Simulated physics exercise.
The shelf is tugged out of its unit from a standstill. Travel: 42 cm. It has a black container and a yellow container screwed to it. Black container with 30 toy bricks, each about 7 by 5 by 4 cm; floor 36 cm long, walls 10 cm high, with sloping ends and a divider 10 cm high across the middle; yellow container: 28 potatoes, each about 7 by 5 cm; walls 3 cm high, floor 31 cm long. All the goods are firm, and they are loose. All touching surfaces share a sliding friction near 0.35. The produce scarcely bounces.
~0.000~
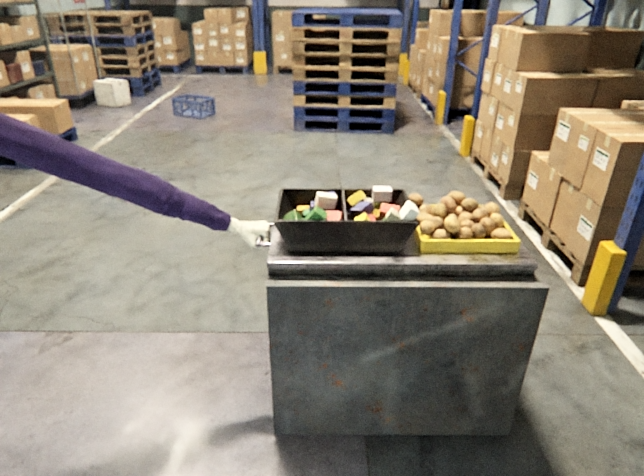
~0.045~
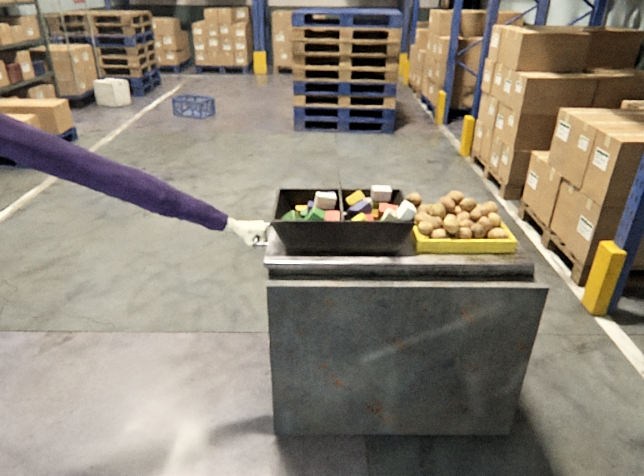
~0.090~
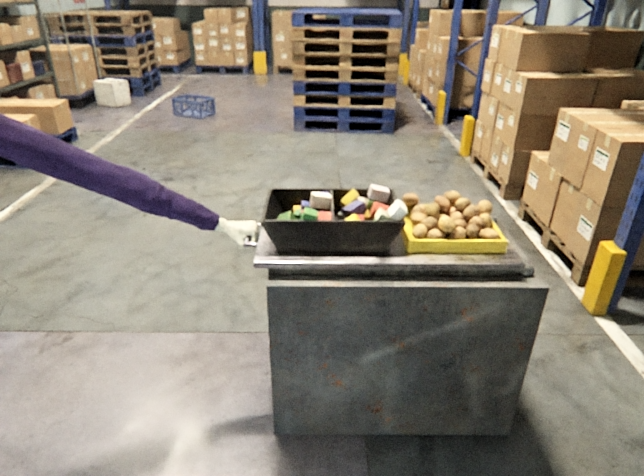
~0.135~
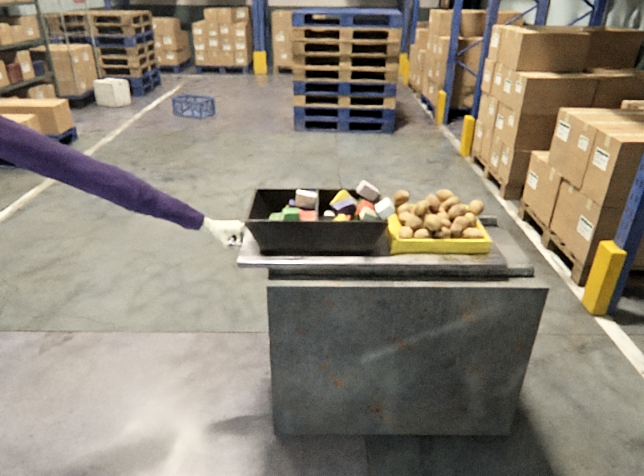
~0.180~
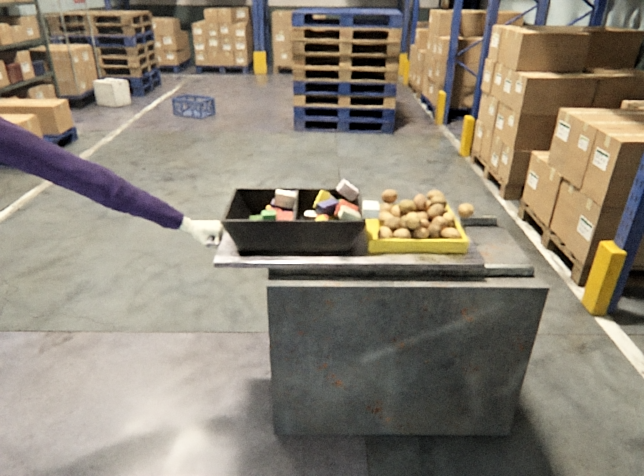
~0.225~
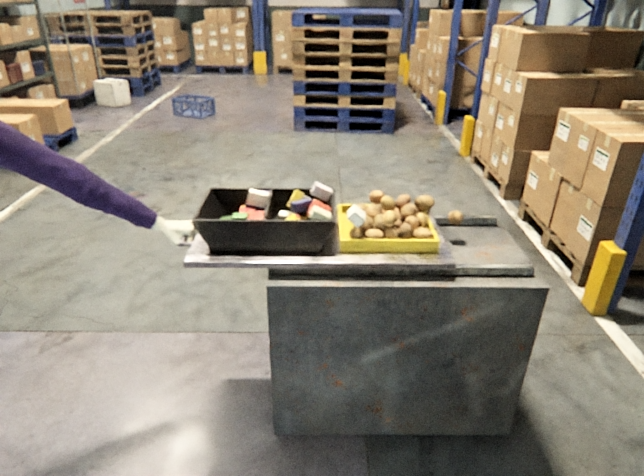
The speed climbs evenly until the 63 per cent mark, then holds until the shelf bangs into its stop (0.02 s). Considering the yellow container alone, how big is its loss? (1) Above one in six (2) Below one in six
1.
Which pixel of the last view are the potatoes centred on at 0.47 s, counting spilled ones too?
I'd put the middle close to (339, 220).
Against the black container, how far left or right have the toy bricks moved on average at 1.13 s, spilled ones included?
About 6 cm left.
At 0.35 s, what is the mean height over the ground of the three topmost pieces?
Some 92 cm up.
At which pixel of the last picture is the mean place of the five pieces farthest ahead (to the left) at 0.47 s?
Somewhere near pixel (166, 185) of the last view.
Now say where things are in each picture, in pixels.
In the first picture (we follow the rim corner now nearest the camera), yellow container at (425, 240); black container at (277, 221); shelf out by 0 cm; nothing out yet.
In the second picture, yellow container at (422, 240); black container at (274, 221); shelf out by 1 cm.
In the third picture, yellow container at (412, 240); black container at (264, 220); shelf out by 4 cm; 1 out, the lowest potato at (452, 198).
In the fourth picture, yellow container at (396, 240); black container at (247, 220); shelf out by 10 cm; 1 out, the lowest potato at (445, 197).
In the fifth picture, yellow container at (373, 240); black container at (224, 220); shelf out by 18 cm; 4 out, the lowest potato at (436, 198).
In the sixth picture, yellow container at (344, 239); black container at (194, 220); shelf out by 28 cm; 4 out, the lowest potato at (456, 218).
After 0.27 s, the runners reach their end.
After 0.35 s, 1 of 30 out of the black container and 4 of 28 out of the yellow container.
After 0.47 s, 2 of 30 out of the black container and 8 of 28 out of the yellow container.
After 0.69 s, 4 of 30 out of the black container and 9 of 28 out of the yellow container.
When it is over (at 1.13 s), 4 of 30 out of the black container and 8 of 28 out of the yellow container. Asked share, 8 of 28, 29 per cent.
